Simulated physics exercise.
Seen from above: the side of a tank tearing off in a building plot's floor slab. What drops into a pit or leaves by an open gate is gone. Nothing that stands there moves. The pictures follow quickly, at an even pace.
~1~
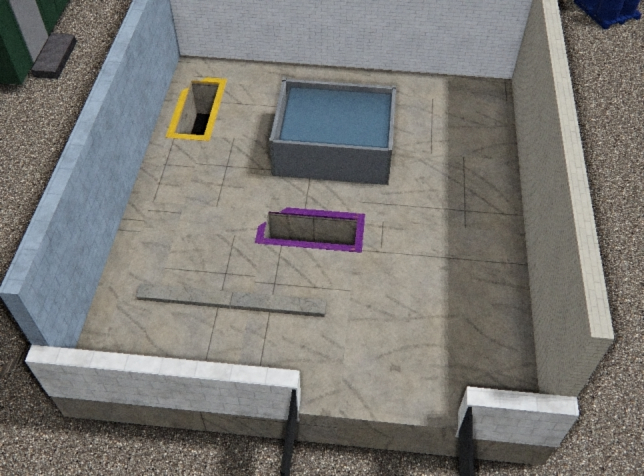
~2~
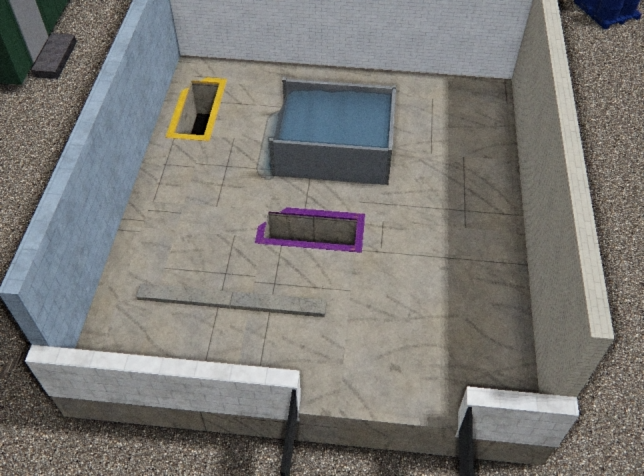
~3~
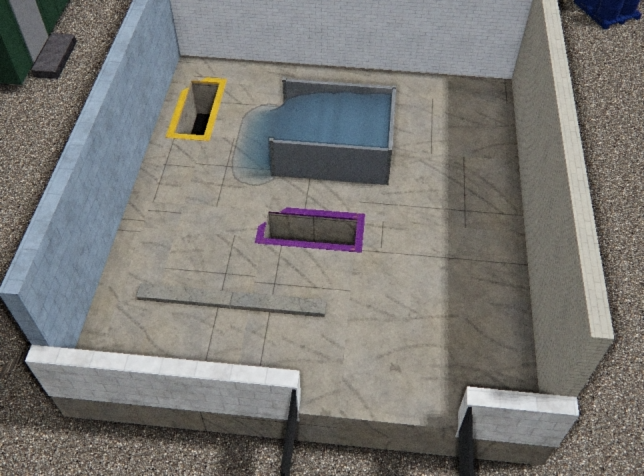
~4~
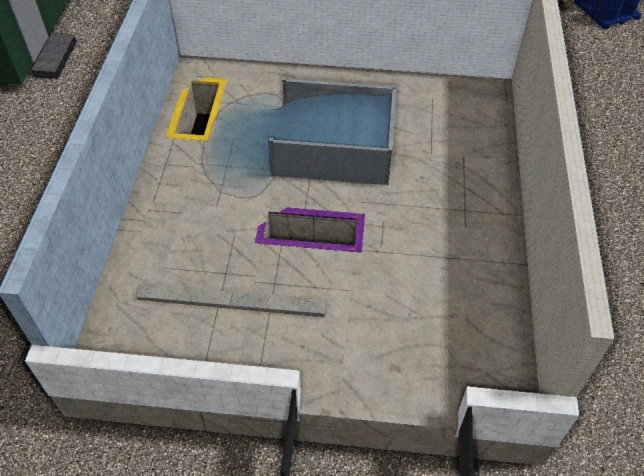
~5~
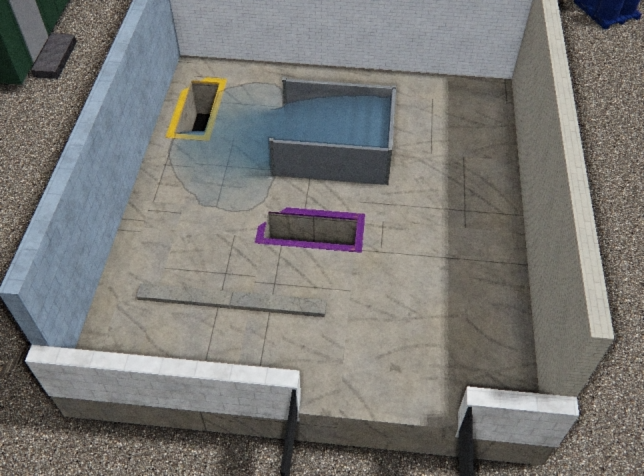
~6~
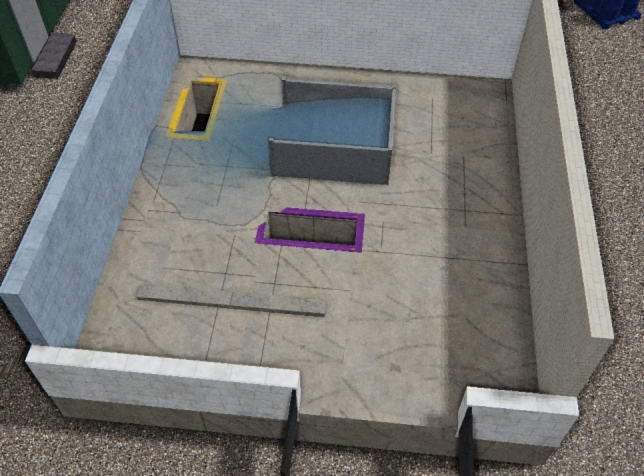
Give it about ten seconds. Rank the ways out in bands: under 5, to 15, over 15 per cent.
One by one: The gate takes not even 5 %; the yellow pit takes above 15 %; the purple pit takes not even 5 %.
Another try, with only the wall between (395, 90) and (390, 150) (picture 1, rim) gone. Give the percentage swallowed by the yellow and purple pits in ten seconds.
Parts in a hundred: Yellow 15, purple 0.
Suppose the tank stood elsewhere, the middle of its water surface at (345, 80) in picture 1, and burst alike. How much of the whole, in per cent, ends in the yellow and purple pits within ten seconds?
Roughly, in per cent: Yellow 70, purple 2.
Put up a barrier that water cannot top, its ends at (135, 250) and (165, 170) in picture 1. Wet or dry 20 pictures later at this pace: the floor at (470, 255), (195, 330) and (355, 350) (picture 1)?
As listed: Clear, covered, not flooded.
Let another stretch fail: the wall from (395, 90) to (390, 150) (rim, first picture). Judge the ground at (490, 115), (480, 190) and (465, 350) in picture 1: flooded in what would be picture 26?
As listed: Flooded, covered, covered.
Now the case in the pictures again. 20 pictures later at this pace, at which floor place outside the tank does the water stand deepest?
Around (68, 373).
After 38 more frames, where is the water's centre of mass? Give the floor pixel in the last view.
Around (254, 222).
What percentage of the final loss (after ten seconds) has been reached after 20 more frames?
Some 65 per cent.
A moment on, water covers 20 % of the floor; the gate 0 %, the yellow pit 14 %, the purple pit 0 %.
Next, water covers 25 % of the floor; the gate 0 %, the yellow pit 27 %, the purple pit 0 %.
Then, water covers 35 % of the floor; the gate 0 %, the yellow pit 39 %, the purple pit 0 %.
Later, water covers 60 % of the floor; the gate 0 %, the yellow pit 48 %, the purple pit 1 %.
In the end, water covers 60 % of the floor; the gate 3 %, the yellow pit 52 %, the purple pit 3 %.
